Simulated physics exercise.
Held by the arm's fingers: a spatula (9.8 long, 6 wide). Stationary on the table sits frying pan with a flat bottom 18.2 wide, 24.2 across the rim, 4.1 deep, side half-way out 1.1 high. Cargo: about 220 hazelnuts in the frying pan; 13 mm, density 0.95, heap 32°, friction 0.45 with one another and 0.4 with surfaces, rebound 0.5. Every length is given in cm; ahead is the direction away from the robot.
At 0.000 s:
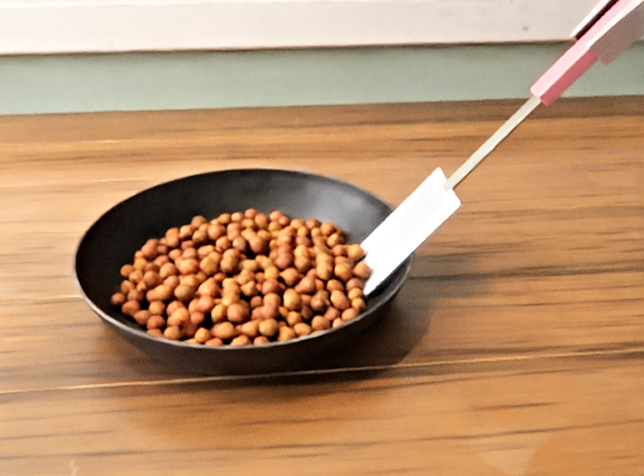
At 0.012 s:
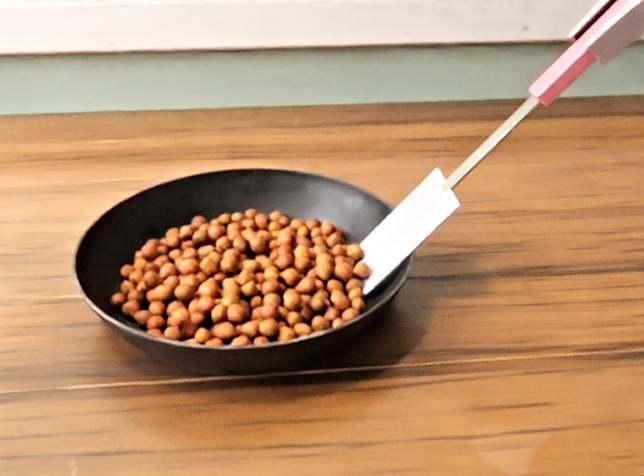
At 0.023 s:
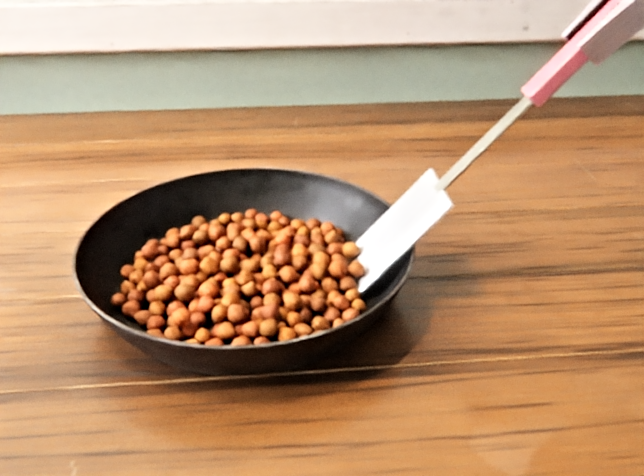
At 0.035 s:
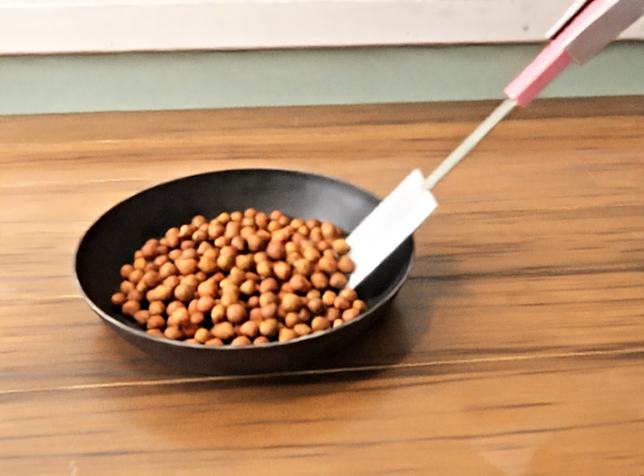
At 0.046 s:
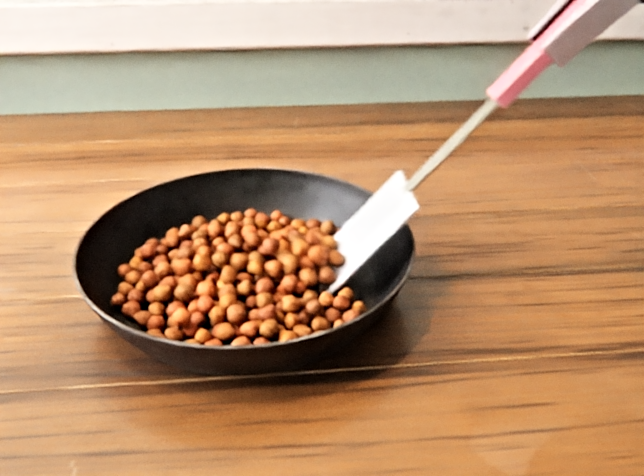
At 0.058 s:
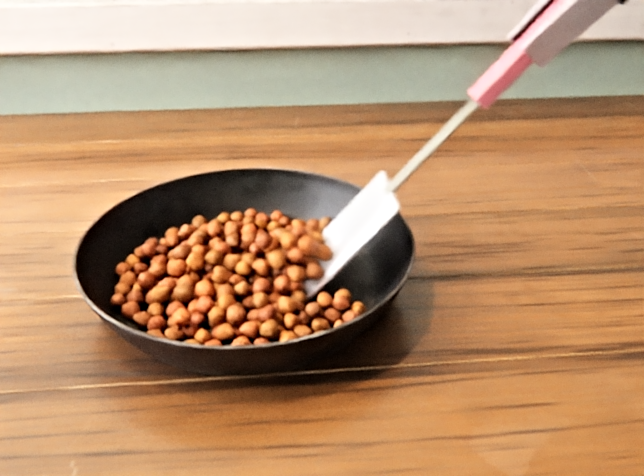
At first, a white spatula with a pink handle, angled down from the upper right, rests still at the right edge of a black pan of round brown nuts on a wooden table. Then it slides a short way left, pushing the nearby nuts into a slightly higher heap and baring some pan behind it.
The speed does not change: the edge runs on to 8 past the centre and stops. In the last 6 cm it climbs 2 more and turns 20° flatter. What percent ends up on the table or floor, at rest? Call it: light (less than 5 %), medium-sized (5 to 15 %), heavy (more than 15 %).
It comes out medium-sized.
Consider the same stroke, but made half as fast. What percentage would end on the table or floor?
Then around 0 percent would finish on the table or floor.
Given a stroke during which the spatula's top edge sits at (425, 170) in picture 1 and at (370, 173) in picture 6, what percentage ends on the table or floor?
Some 10 percent ends up on the table or floor.
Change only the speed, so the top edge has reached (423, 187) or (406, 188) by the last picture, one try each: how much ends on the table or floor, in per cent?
Estimates: About 0 %, about 5 %.
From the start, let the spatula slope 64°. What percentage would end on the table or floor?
Result, estimated: 15 %.
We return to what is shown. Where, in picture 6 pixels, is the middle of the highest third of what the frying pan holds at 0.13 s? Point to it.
Centre: Roughly (201, 264) in the last picture.
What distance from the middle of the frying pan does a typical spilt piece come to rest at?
Close to 22 cm from the centre.
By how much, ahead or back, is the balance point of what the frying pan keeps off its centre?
Ahead of centre, near 3.5 centimetres.
By 0.09 s, sloping 49°, highest piece 7 above the table; 218 in the frying pan.
By 0.13 s, sloping 43°, highest piece 8 above the table; 218 in the frying pan.
By 0.34 s, sloping 29°, highest piece 7 above the table; 199 in the frying pan, 14 on the table or floor, 5 on the blade or in flight.
By 1.39 s, sloping 29°, highest piece 4 above the table; 198 in the frying pan, 20 on the table or floor.
Final count, 198 in the frying pan, 20 on the table or floor. That is 9 % on the table or floor.
